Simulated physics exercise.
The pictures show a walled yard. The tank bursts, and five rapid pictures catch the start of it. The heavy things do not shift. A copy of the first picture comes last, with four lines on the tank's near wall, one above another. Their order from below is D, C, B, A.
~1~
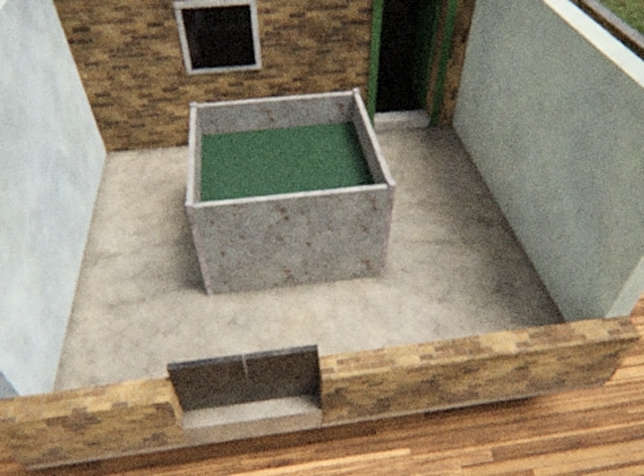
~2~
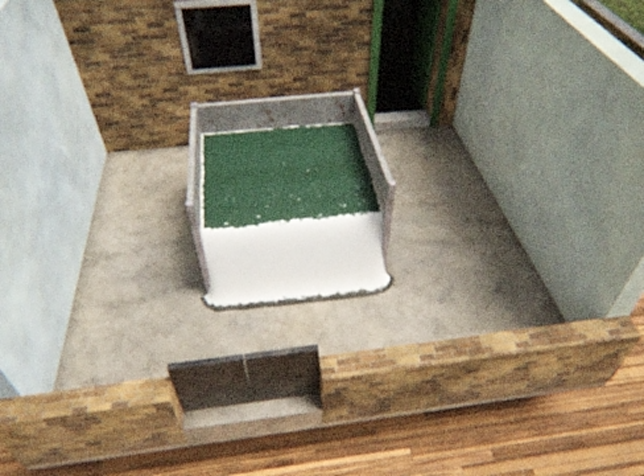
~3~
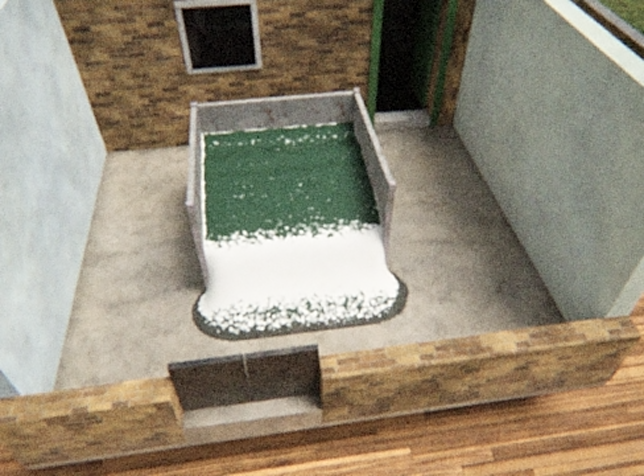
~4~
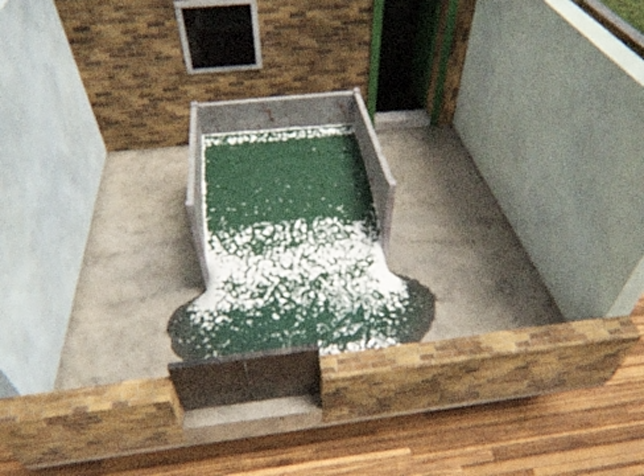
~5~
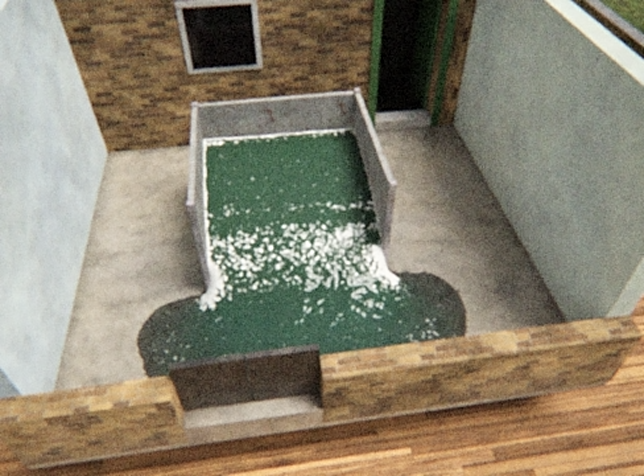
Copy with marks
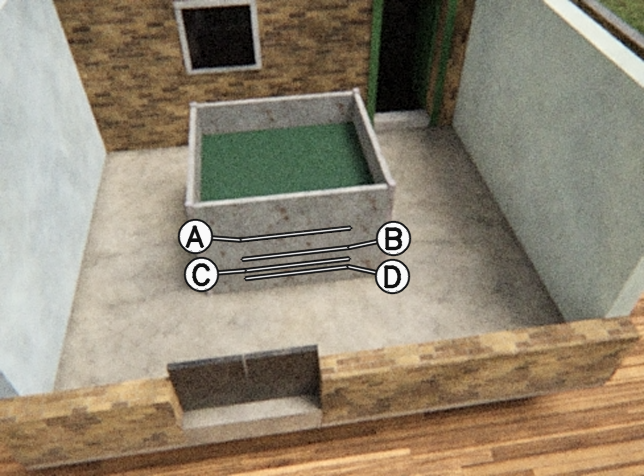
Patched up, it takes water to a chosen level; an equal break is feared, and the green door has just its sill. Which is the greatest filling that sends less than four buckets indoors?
Choose B.
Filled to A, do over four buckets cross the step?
Yes, that goes wrong.
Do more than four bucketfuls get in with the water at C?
No.
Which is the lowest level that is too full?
A it is.
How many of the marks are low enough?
Three of them.
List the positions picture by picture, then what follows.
Water in the tank at rest, its middle at (285, 170); foot of the green doorway at (401, 128); shut gate at (245, 363).
Water covers 3 % of the ground and shows as far out as (386, 281).
Water covers 7 % of the ground and shows as far out as (400, 292).
Water covers 14 % of the ground and shows as far out as (405, 289).
Water covers 21 % of the ground and shows as far out as (450, 295).
On the marked copy, A at (295, 234); B at (296, 253); C at (297, 264); D at (297, 272); from the bottom up D, C, B, A.
Choosing A, about 13 bucketfuls get in.
Choosing B, a bucket or two gets in.
Choosing C, nothing gets over.
Choosing D, nothing gets over.
